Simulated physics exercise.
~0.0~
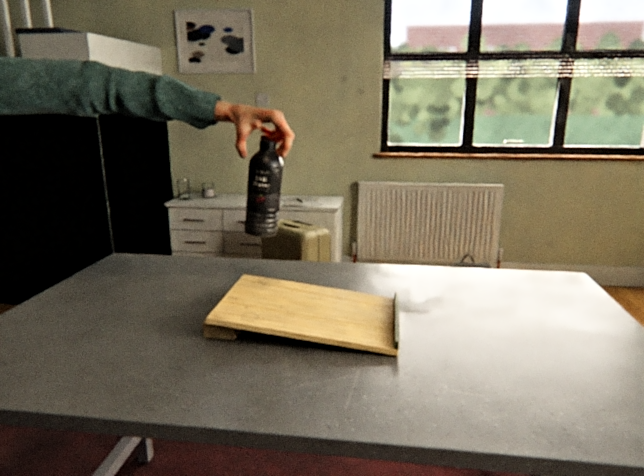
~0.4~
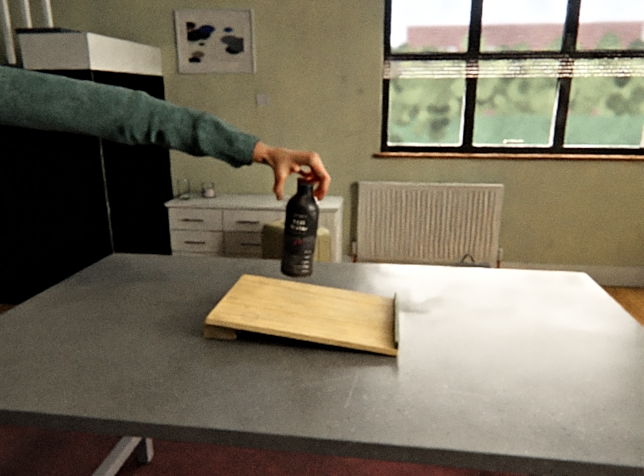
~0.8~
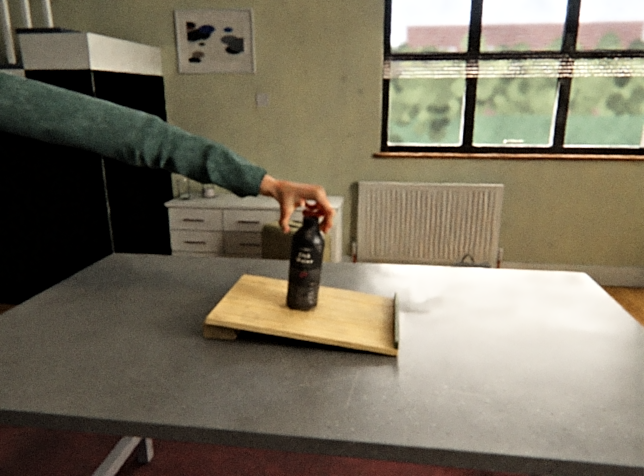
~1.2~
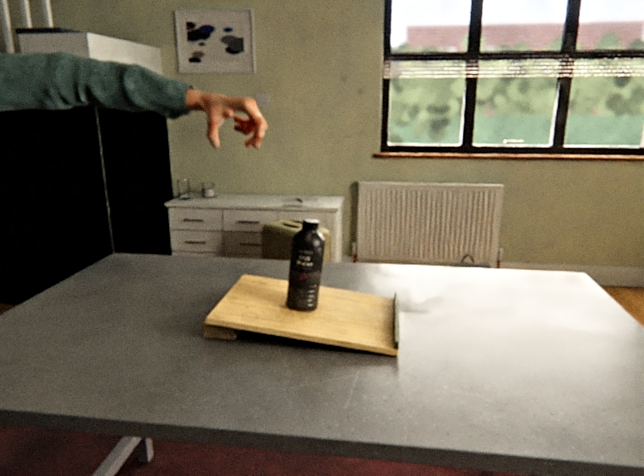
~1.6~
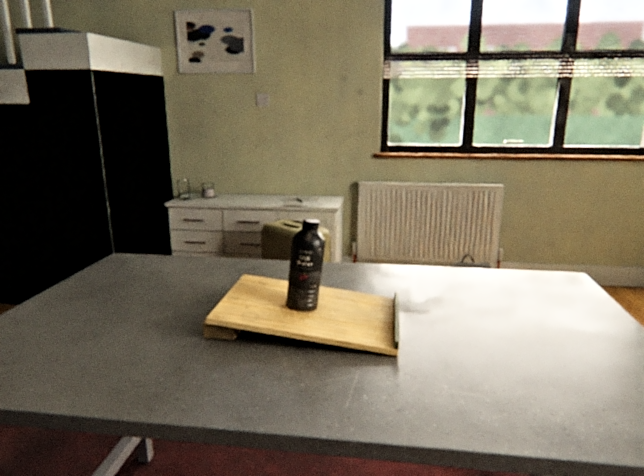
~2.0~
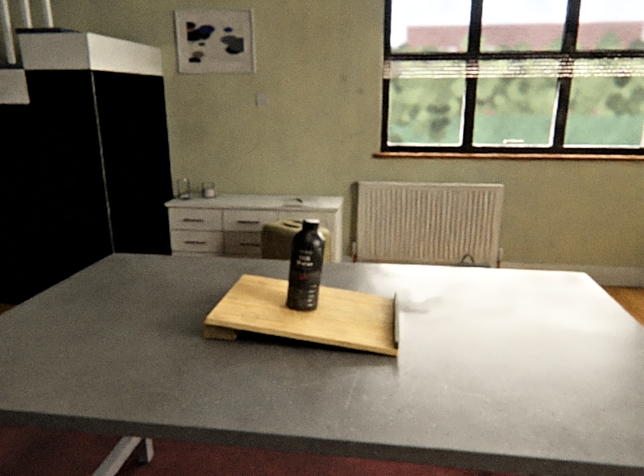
We see a hand in a green sleeve lower a black bottle rightward onto a tilted wooden board on a grey table, let go and withdraw to the left. The bottle stays standing upright on the board, without moving.
